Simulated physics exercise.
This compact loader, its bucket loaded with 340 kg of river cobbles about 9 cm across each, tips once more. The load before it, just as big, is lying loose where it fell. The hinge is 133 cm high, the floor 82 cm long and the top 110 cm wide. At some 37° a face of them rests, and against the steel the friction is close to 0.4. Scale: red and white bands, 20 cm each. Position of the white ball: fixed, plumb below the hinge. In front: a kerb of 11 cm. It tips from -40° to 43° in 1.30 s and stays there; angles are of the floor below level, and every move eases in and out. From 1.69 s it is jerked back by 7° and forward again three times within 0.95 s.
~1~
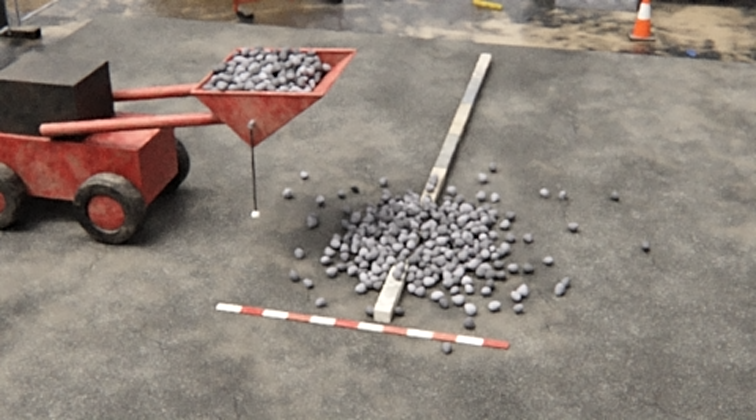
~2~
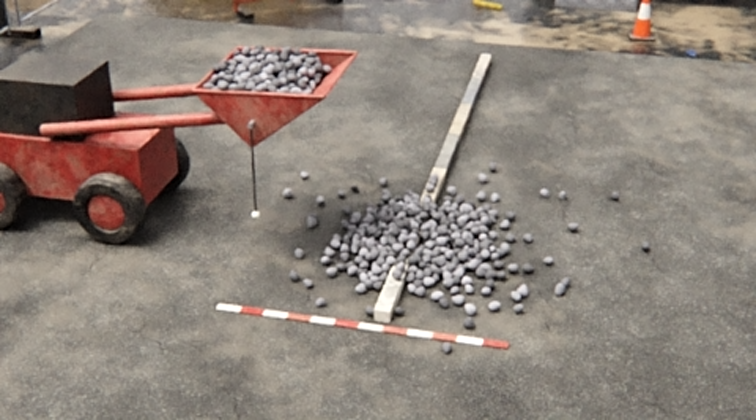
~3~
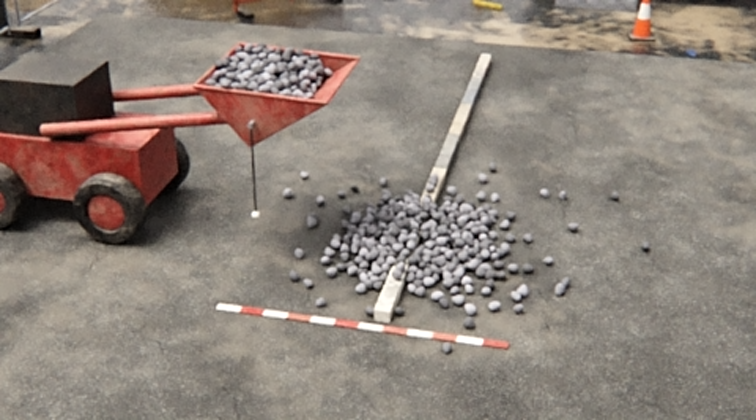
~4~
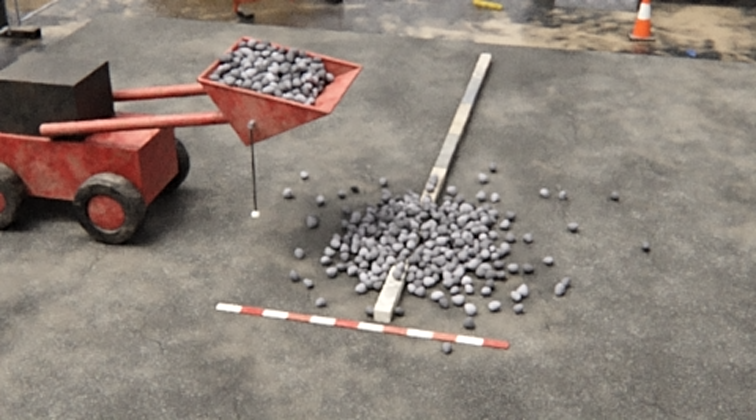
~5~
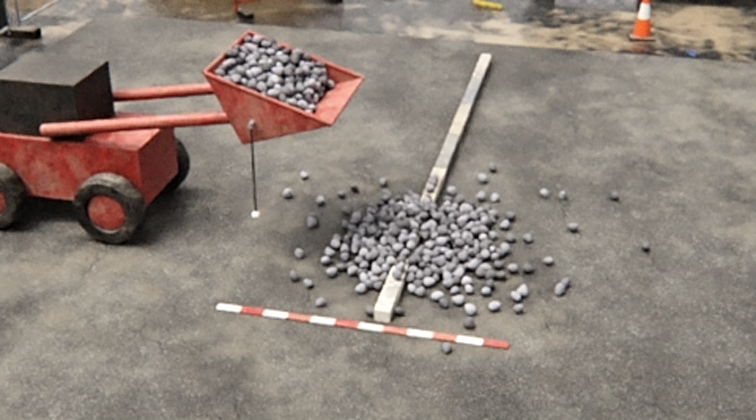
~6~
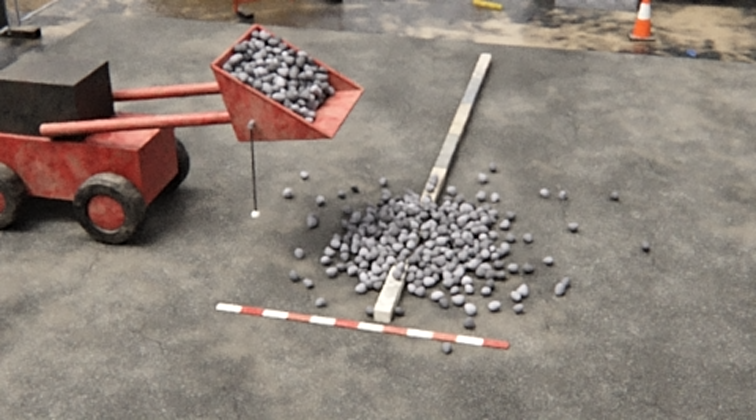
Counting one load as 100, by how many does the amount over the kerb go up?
By about 6 out of 100.
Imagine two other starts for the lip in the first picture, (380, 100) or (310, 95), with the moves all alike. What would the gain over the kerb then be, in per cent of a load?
Case one about 60 %, case two about 0 %.
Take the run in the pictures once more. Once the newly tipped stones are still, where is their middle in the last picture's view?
In the last view, somewhere near (361, 230).
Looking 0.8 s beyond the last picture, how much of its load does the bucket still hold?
It holds some 35 percent.
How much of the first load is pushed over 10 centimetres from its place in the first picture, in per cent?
Close to 5 per cent.
Then, 0.4 s after the last picture the floor is at 30°; in per cent of one load, 99 in the bucket, 54 on this side of the kerb, 48 over the kerb; the foremost stones are at (577, 234).
Then, 0.8 s after the last picture the floor is at 43°; in per cent of one load, 36 in the bucket, 117 on this side of the kerb, 48 over the kerb; the foremost stones are at (577, 234).
Then, 2.5 s after the last picture the floor is at 43°; in per cent of one load, 0 in the bucket, 147 on this side of the kerb, 53 over the kerb; the foremost stones are at (577, 234).
Then, 5.2 s after the last picture the floor is at 43°; in per cent of one load, 0 in the bucket, 147 on this side of the kerb, 53 over the kerb; the foremost stones are at (577, 234). Net gain over the kerb, 6.
